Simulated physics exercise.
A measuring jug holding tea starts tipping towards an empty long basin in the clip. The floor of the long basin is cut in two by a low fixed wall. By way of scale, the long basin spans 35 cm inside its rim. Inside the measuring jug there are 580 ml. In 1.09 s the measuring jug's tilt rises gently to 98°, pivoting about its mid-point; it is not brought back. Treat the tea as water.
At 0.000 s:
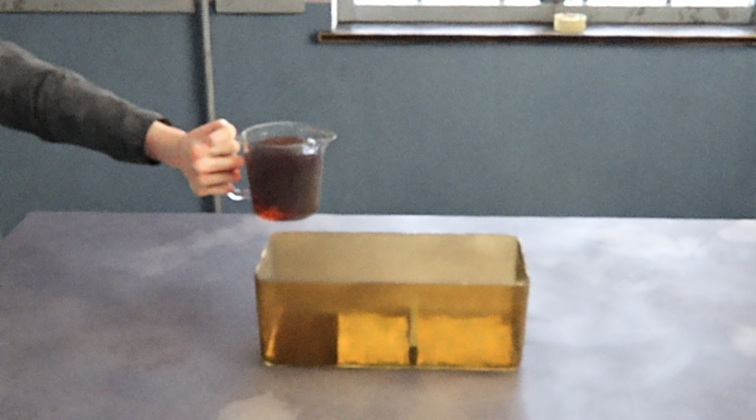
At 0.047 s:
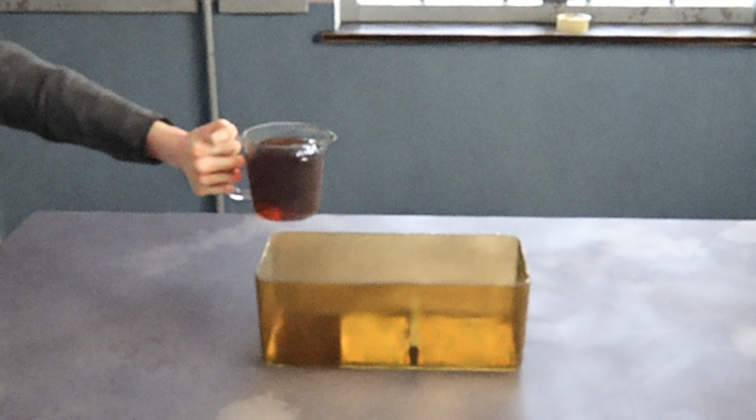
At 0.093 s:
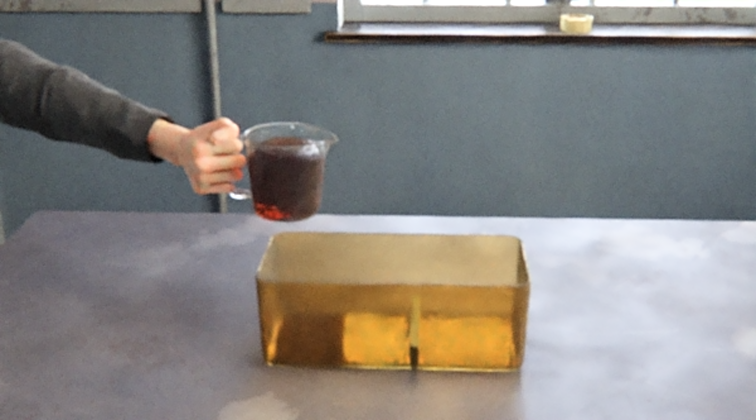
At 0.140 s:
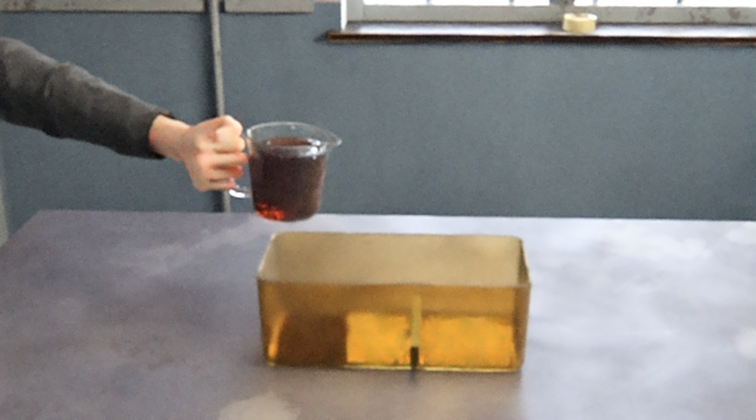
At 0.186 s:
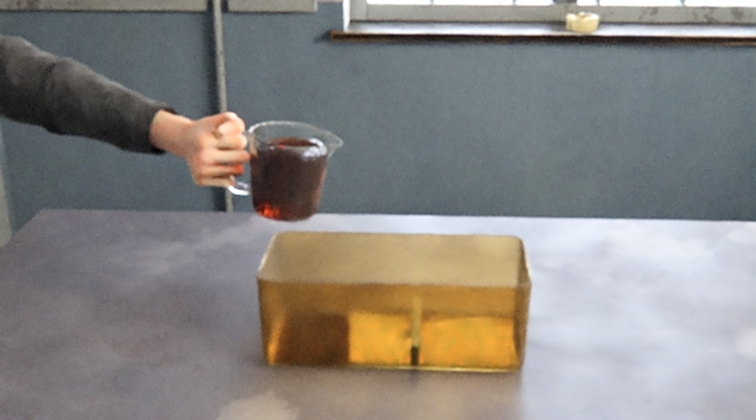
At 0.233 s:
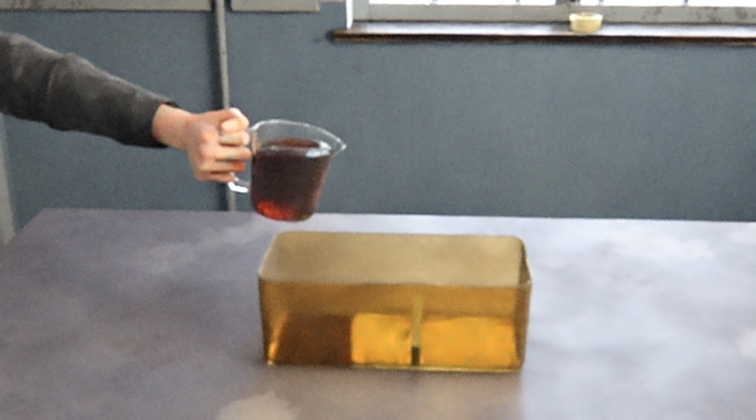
A hand reaching in from the left holds a clear glass jug of dark reddish-brown tea above a grey table and slowly tilts it slightly to the right. Below the jug sits a long, amber-coloured, see-through basin, seen from the front and a little above, before a blue-grey wall with a pipe and a windowsill. The background shifts slightly rightward as the camera moves a little, while the basin stays almost unchanged in view.
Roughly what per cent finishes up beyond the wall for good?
Roughly 8 per cent.
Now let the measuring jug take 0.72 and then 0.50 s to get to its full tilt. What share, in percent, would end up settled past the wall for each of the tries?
10 then 10 %.
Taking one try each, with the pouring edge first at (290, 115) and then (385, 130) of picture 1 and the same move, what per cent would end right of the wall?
Near 15 in a hundred on the first go and near 85 in a hundred on the second.
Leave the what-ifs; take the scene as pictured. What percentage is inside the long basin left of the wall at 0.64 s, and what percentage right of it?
Roughly 5 sits left and 0 sits right.
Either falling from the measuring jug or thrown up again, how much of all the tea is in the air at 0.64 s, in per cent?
I'd put it at about 16 percent.
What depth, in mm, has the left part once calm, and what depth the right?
I'd expect close to 18 mm on the left and close to 2 mm on the right.
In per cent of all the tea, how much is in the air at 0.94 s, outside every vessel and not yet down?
Airborne fraction: Approx. 16 %.
Then, 0.64 s in, the tilt is 62° and 78 per cent is still to pour, 5 is left of the wall and 0 right of it.
Then, 0.94 s in, the tilt is 93° and 25 per cent is still to pour, 57 is left of the wall and 1 right of it.
Then, 1.25 s in, the tilt is 98° and 2 per cent is still to pour, 89 is left of the wall and 5 right of it.
Then, 1.59 s in, the tilt is 98° and 0 per cent is still to pour, 91 is left of the wall and 7 right of it.
Finally, 91 per cent lies left of the wall, 8 right of it and 1 outside.
